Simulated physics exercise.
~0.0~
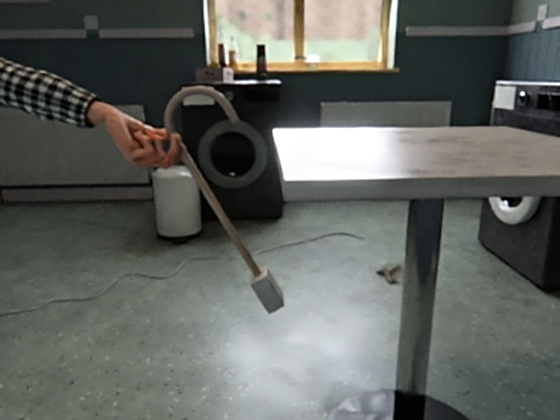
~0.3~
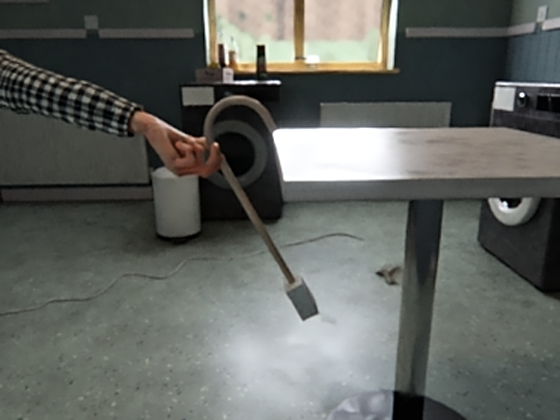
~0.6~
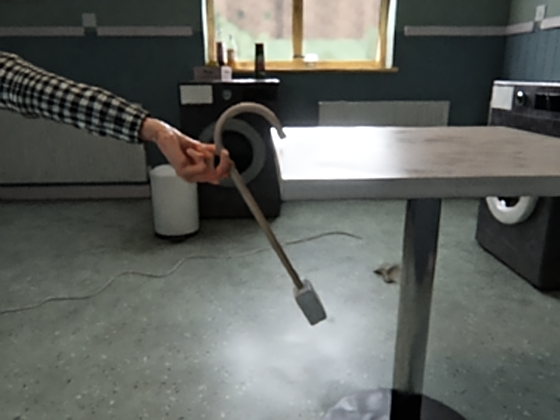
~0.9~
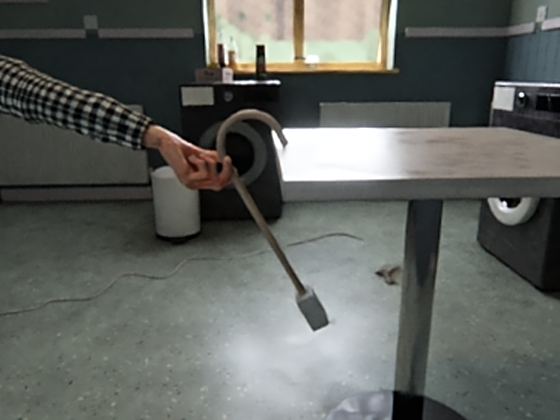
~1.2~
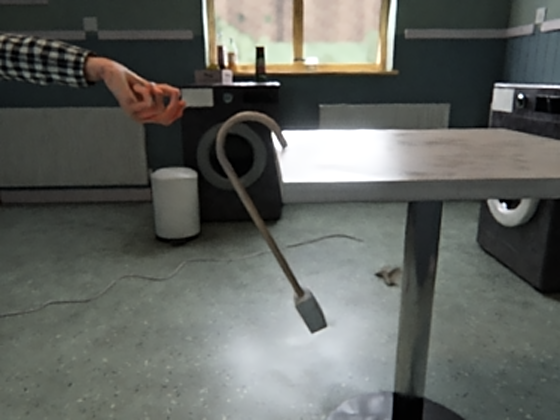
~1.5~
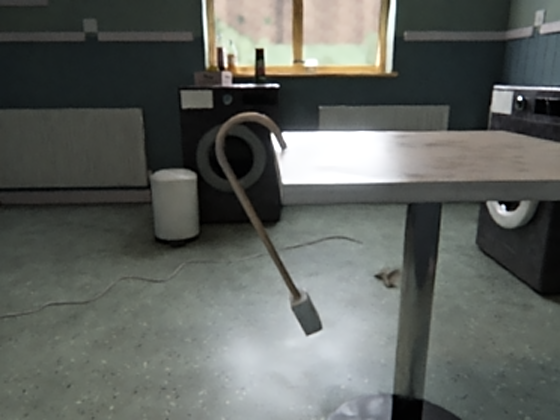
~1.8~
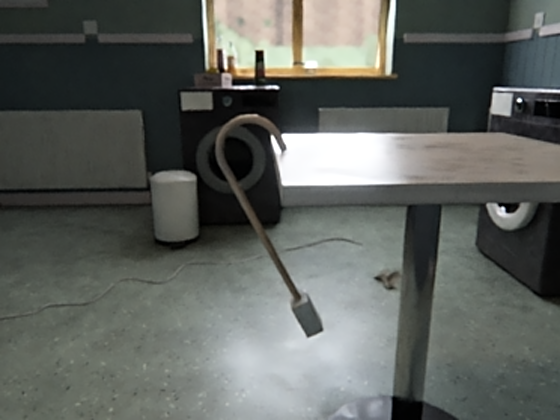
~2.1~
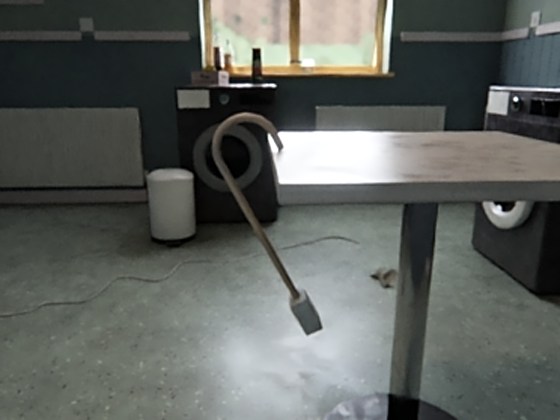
A hand hooks a crooked white brush on the table edge, releases it, and it stays hanging.
